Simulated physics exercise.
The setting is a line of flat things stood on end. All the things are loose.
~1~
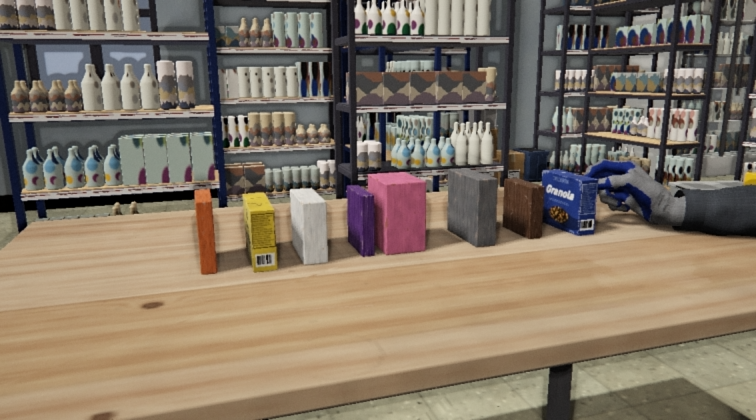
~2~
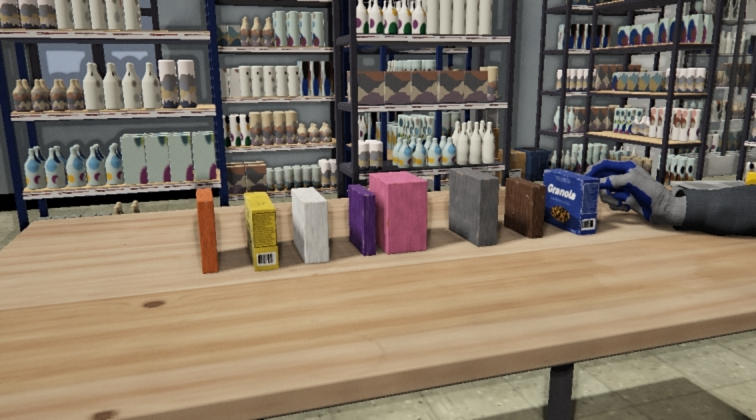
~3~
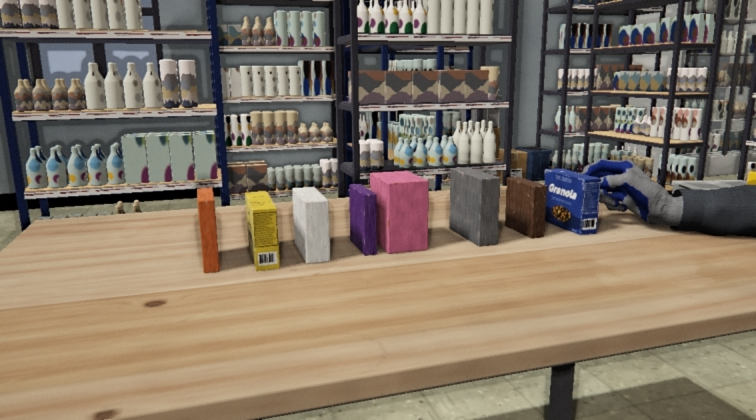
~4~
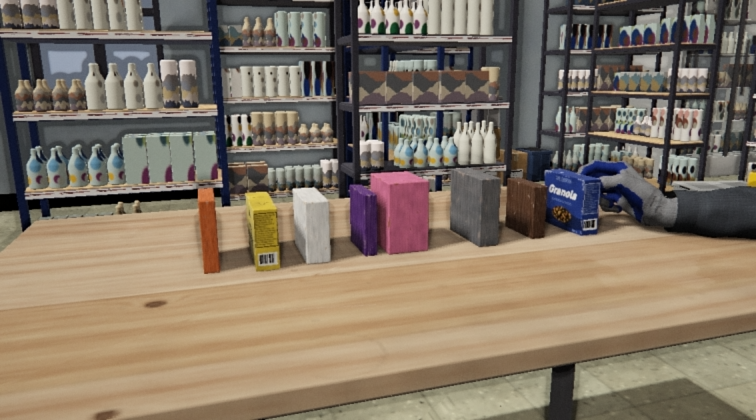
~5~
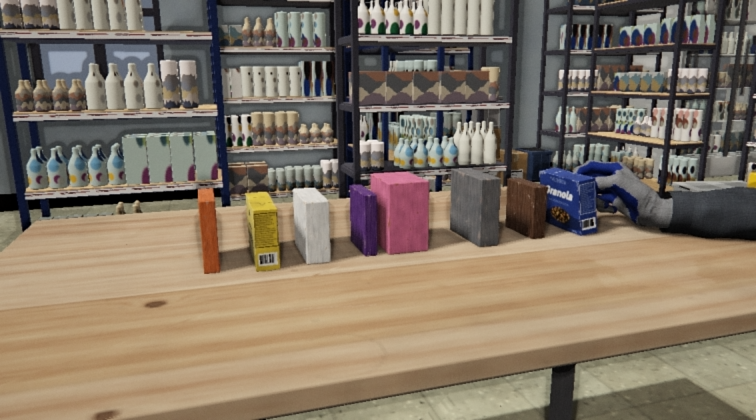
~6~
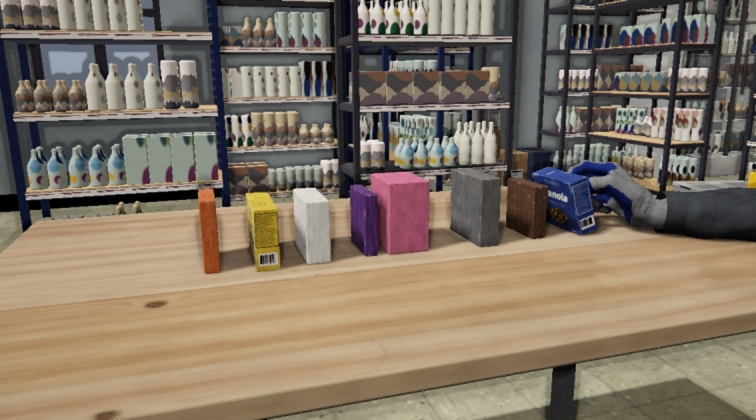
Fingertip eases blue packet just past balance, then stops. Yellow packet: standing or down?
Standing.
Then, 0.10 s after the last picture, blue packet 28° over.
Then, 0.20 s after the last picture, blue packet 40° over.
Then, 0.60 s after the last picture, blue packet 45° over; brown block tipped 7° from how it was.
At rest, left askew, brown block; the other 5 in place. Seen from the same camera at the end, yellow packet near (262, 230).
